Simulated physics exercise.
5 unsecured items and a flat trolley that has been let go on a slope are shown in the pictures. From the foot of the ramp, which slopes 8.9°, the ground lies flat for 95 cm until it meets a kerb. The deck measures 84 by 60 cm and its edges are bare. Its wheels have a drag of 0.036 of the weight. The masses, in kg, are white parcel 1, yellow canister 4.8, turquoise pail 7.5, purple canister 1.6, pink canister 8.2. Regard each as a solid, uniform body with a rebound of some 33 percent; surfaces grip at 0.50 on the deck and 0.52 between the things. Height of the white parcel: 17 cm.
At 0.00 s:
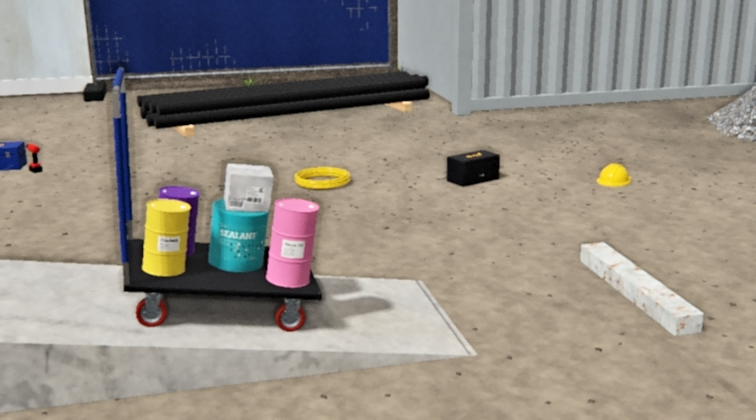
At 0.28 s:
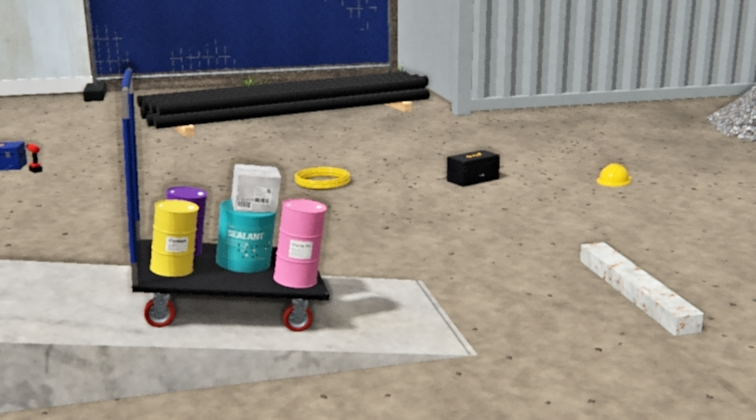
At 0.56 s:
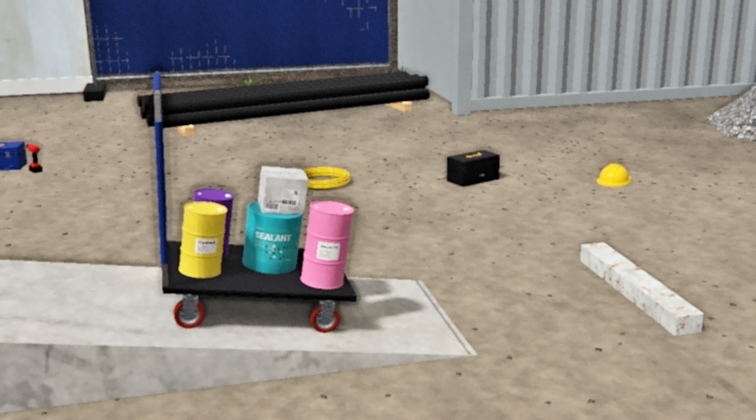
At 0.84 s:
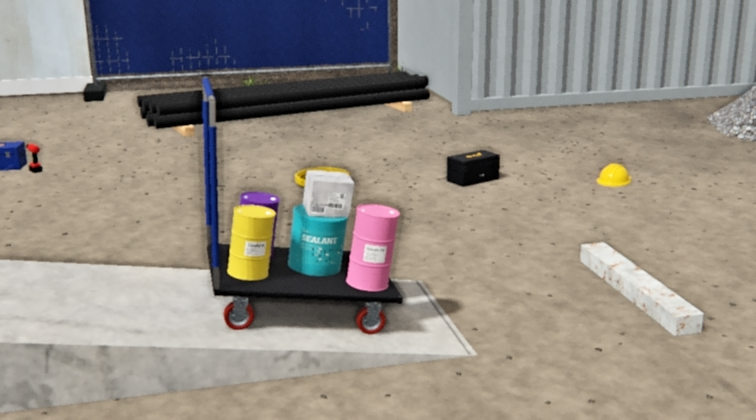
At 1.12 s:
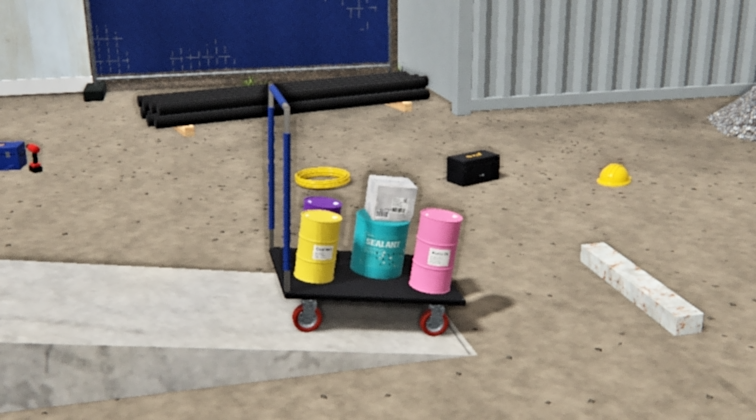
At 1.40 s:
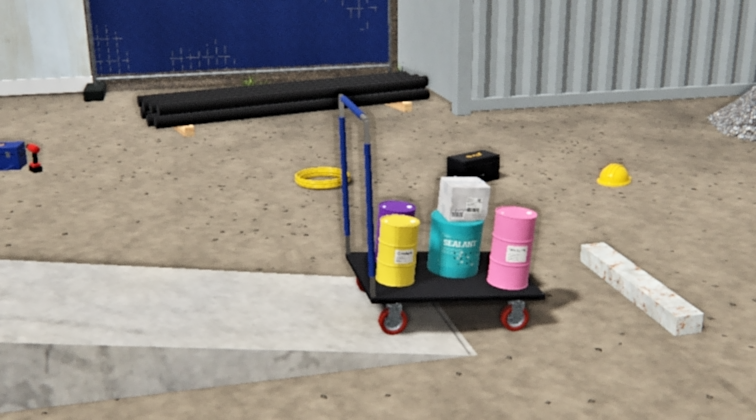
Flat trolley carrying four coloured canisters and pails and a white parcel rolling rightward down a pale ramp, slowly then faster.
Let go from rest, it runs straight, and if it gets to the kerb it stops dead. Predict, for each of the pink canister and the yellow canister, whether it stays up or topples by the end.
The pink canister topples; the yellow canister stays up.
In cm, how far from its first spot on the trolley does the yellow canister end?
Start to finish, roughly 18 cm.
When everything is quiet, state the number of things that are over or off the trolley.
In all, 1.
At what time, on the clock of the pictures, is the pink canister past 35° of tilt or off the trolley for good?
Near 2.0 s on the clock.
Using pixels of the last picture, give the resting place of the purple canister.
You'll see it about at (547, 228) in the last picture.
After 1.90 s, trolley at the kerb; pink canister slid 9 cm near (647, 235); yellow canister slid 9 cm near (539, 246); white parcel slid 9 cm.
After 2.00 s, trolley at the kerb; pink canister now off the trolley; yellow canister slid 16 cm near (553, 245); white parcel slid 18 cm.
After 2.10 s, trolley at the kerb; yellow canister slid 19 cm near (557, 245); white parcel slid 22 cm; purple canister slid 19 cm.
At rest (2.6 s), off the trolley and tipped over, pink canister; not toppled but over 10 cm from the start, white parcel, yellow canister, turquoise pail and purple canister. Seen from the same camera at the end, pink canister near (705, 280), yellow canister near (557, 245).
